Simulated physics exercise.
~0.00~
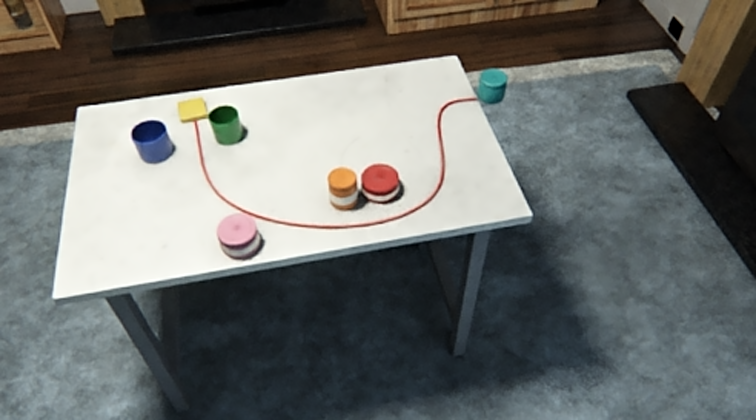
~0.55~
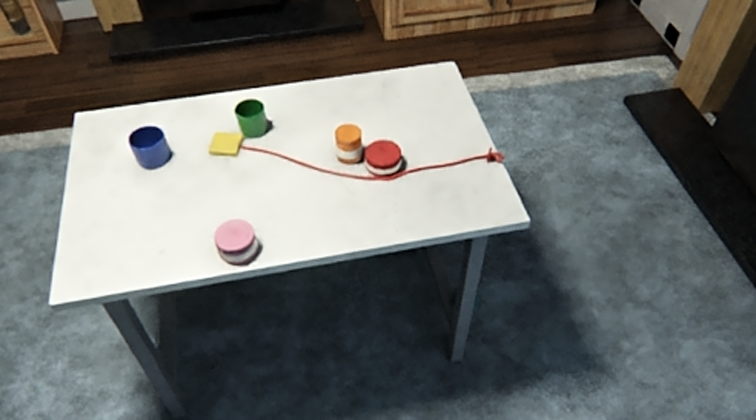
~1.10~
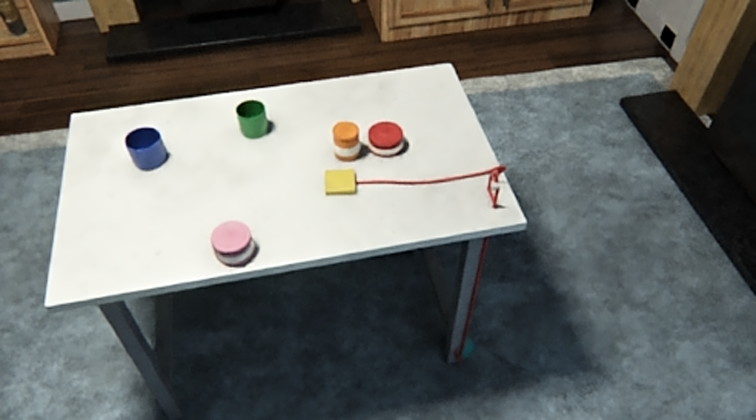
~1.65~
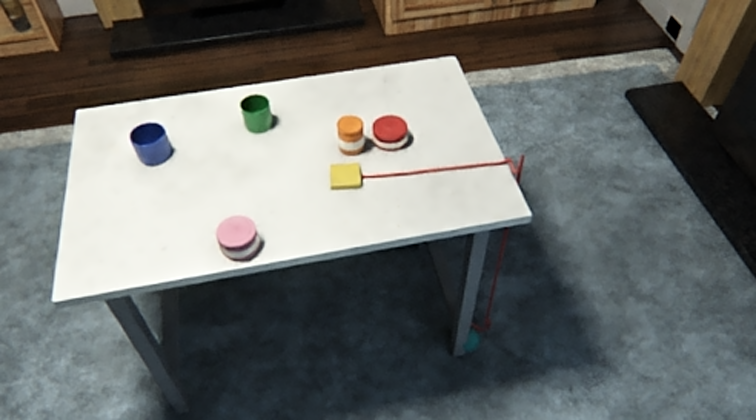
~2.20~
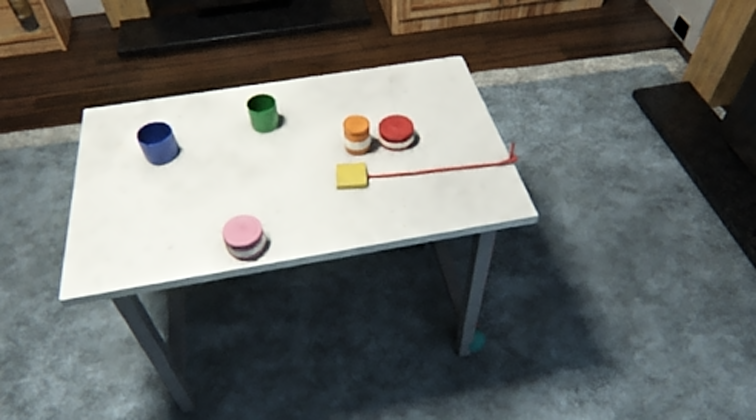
To begin with, a red cable curves across a white table from a yellow block to a small teal object at the right edge, passing around orange and red canisters, with blue and green mugs and a pink tin nearby. The teal object drops off the side, pulling the cable tighter. The cable shifts both canisters toward the back, while the yellow block slides right and the green mug moves slightly right. The block is then dragged further toward the middle. Finally, the teal object rests low beside the table leg, and everything else remains on top.
